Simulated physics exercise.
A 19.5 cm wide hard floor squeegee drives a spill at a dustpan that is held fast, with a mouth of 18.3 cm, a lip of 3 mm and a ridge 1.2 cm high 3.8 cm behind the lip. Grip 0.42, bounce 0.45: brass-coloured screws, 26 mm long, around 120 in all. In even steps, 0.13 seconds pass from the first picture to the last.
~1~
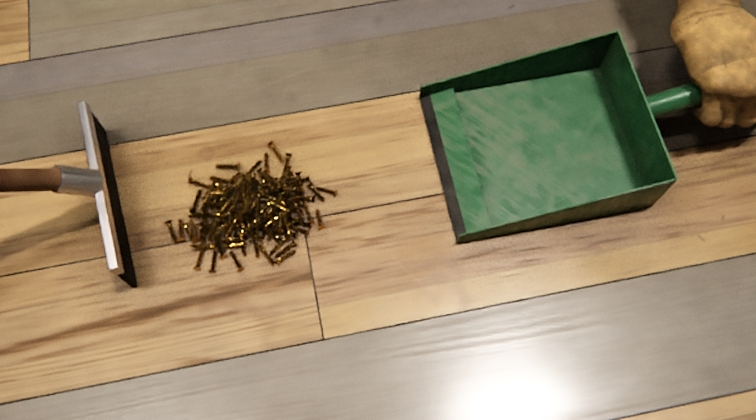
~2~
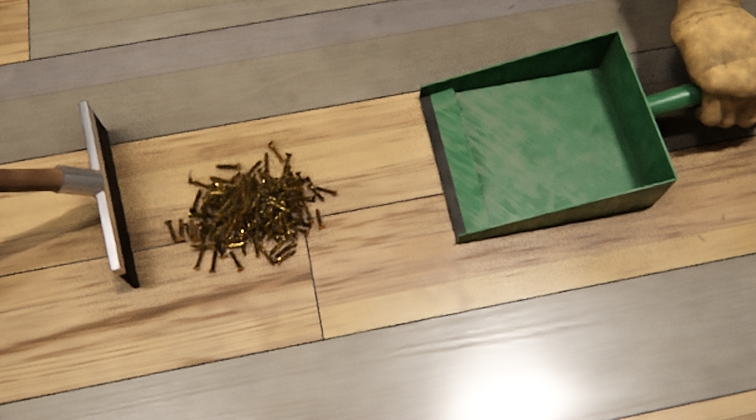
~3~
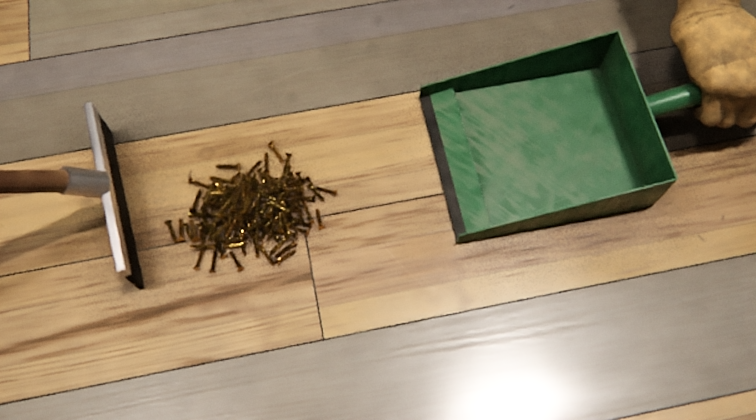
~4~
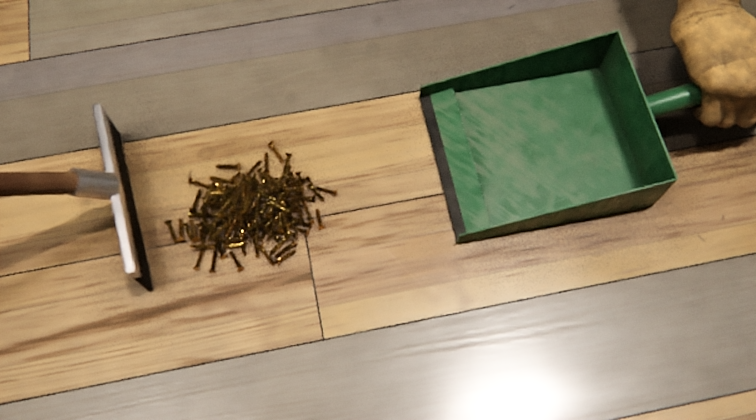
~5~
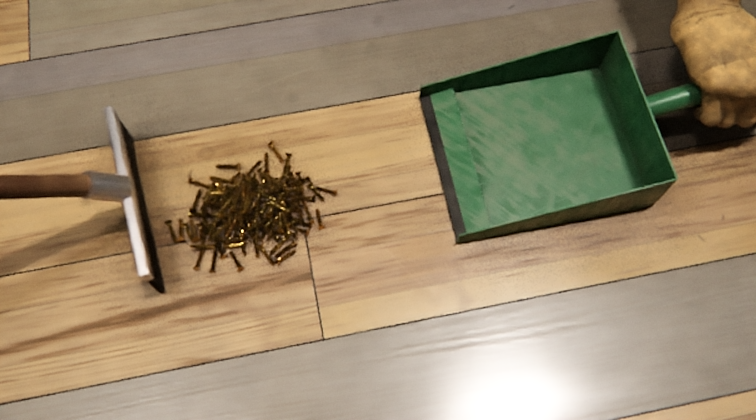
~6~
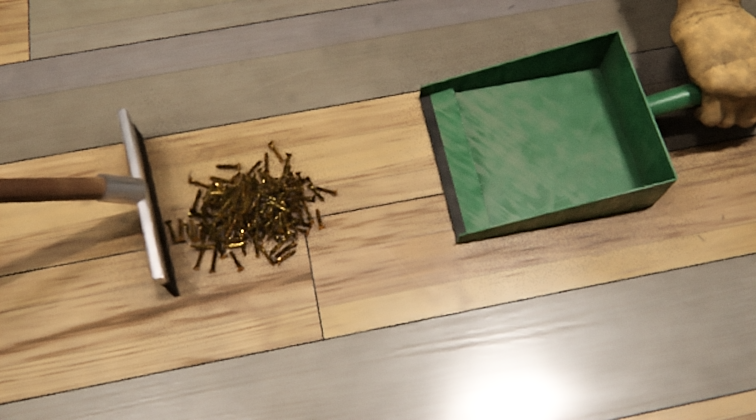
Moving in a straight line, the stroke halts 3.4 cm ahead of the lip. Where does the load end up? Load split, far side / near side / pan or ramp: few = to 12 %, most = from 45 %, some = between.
Split - far side: Few, near side: Some, pan: Few.
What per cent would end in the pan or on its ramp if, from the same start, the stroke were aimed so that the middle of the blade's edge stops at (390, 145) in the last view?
Some 20 per cent.
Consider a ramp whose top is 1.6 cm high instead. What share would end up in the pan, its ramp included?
Then around 5 percent, ramp counted.
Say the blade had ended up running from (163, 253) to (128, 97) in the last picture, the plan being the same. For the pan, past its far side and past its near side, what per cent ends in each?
That ends as pan 15, far 5, and near 5.
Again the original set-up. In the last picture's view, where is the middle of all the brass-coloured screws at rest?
After settling, the middle sits near (426, 205).
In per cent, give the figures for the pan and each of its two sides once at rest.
Result in %: Far side 0, near side 20, pan 10.
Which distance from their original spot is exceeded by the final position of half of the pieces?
Median: Approx. 20 cm.
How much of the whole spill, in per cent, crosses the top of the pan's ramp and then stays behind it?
Near 0 per cent, I'd say.
Then, 0.24 s after the last picture, middle of the blade 18 cm from the lip; 0 % over the lip, far side 0 %, near side 5 %.
Then, 0.40 s after the last picture, middle of the blade 9 cm from the lip; 0 % over the lip, far side 0 %, near side 15 %.
Then, 0.68 s after the last picture, middle of the blade 5 cm from the lip; 10 % over the lip, far side 0 %, near side 20 %.
In the end, far side 0 %, near side 20 %, pan 10 %, in front of the lip or behind the blade 70 %.
